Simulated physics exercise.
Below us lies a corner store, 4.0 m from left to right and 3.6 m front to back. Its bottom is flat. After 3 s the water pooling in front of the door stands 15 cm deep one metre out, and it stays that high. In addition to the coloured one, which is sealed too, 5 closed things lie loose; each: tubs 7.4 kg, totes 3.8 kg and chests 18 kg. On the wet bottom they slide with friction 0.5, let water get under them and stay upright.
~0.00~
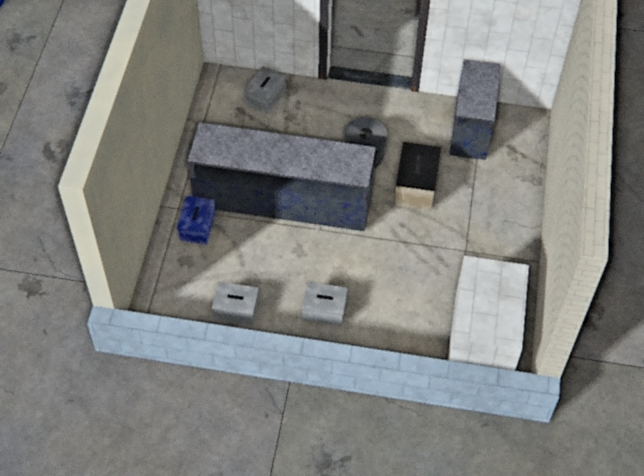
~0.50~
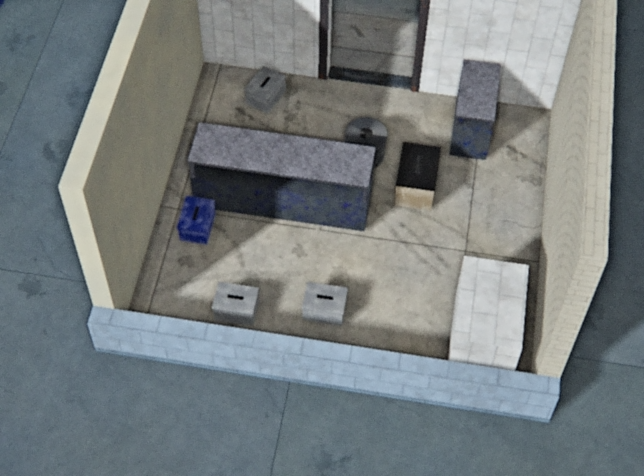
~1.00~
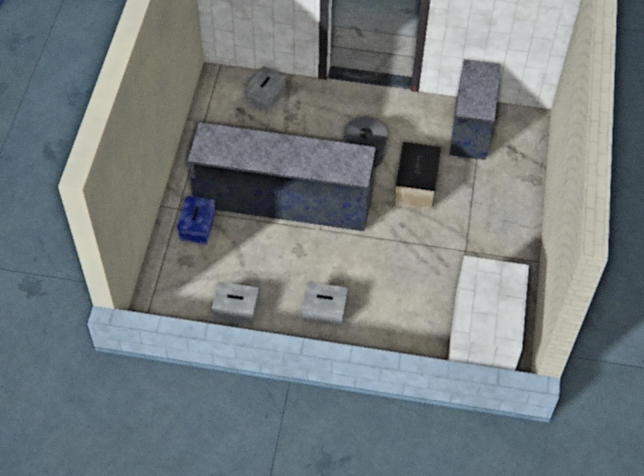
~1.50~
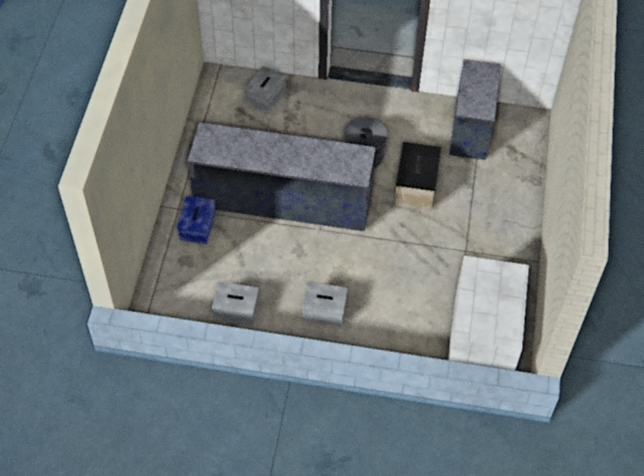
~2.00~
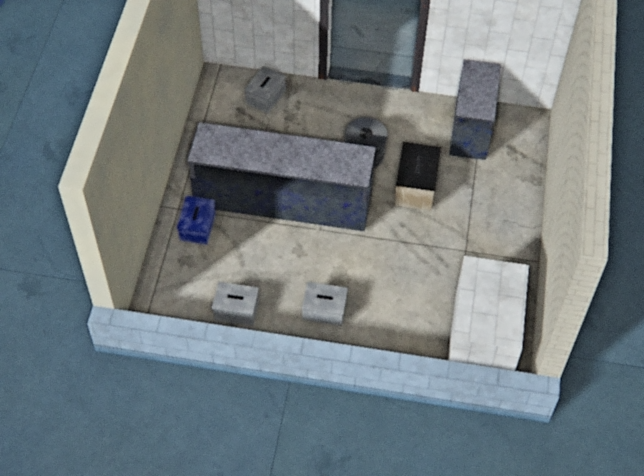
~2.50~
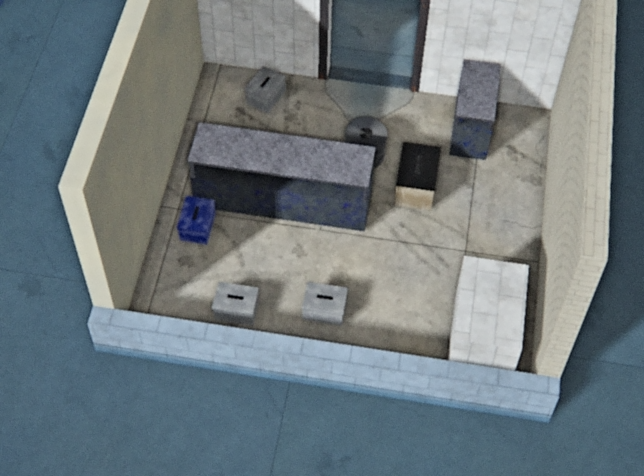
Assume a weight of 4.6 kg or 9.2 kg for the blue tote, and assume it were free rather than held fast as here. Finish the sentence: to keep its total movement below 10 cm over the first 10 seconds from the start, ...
To keep it below that, the lighter weight is enough.
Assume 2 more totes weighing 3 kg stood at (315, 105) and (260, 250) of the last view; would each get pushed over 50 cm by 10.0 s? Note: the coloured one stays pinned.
Well, beyond half a metre and then below half a metre.
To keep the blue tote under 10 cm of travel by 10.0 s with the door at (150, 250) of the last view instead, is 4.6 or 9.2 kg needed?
Result: Nothing offered works.
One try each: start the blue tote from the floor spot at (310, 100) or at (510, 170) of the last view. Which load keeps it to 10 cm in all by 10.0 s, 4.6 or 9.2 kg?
Taking the two spots in turn, neither keeps it, then only the heavier keeps it.
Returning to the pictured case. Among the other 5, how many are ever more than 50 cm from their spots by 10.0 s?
2.
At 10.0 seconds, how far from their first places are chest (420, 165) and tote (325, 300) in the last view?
Shifts: 40 cm / 0 cm.
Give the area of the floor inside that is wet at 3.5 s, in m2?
Wet: Near 2.0 m2.
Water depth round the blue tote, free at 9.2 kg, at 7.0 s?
Something like 2 centimetres.
After 3.5 s the blue tote would be 0 cm from its start with 4.6 kg and 0 cm from its start with 9.2 kg; 0 cm of water round it then.
After 4.5 s the blue tote would be 0 cm from its start with 4.6 kg and 0 cm from its start with 9.2 kg; 0 cm of water round it then.
After 7.0 s the blue tote would be 0 cm from its start with 4.6 kg and 0 cm from its start with 9.2 kg; 2 cm of water round it then.
After 10.0 s the blue tote would be 0 cm from its start with 4.6 kg and 0 cm from its start with 9.2 kg; 3 cm of water round it then.
